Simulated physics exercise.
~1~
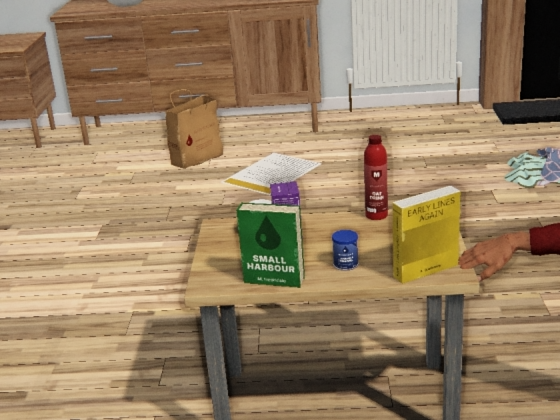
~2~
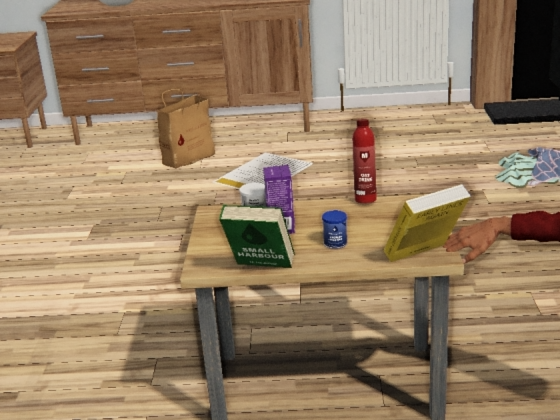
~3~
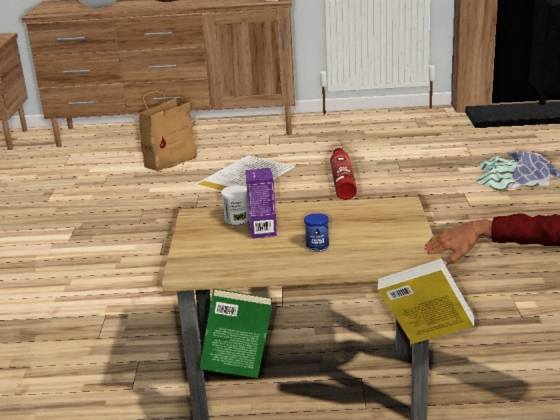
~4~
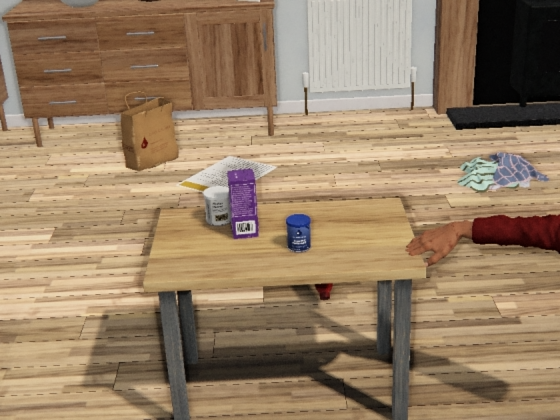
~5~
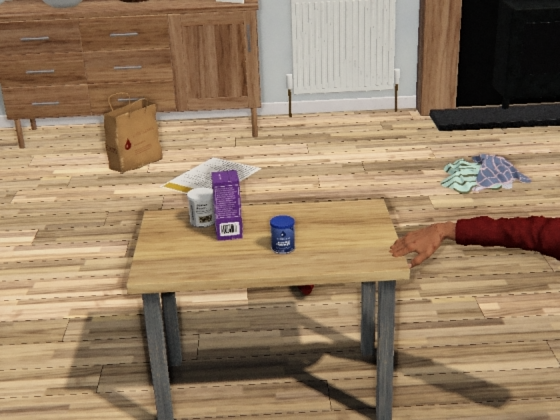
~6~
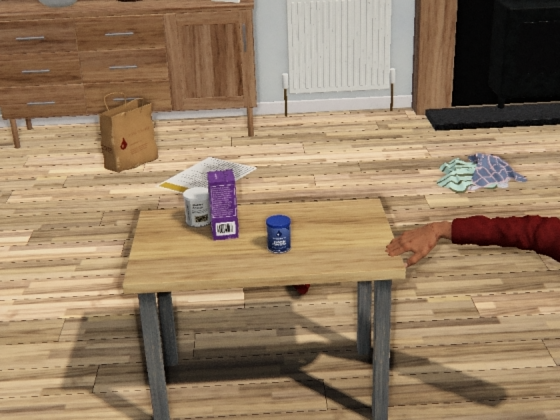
A small wooden side table jolts away from the viewer, carrying a green book, a yellow book, a blue tin, a red bottle, a purple carton and a white tin, while a red-sleeved arm reaches in at the right. The two upright books tip toward the near edge as the red bottle leans at the back. Both books then tumble off the front, and the bottle topples off the far side. The books drop out of sight, and the bottle ends up on the floor, partly visible beneath the table. The blue tin, purple carton and white tin remain standing on top.
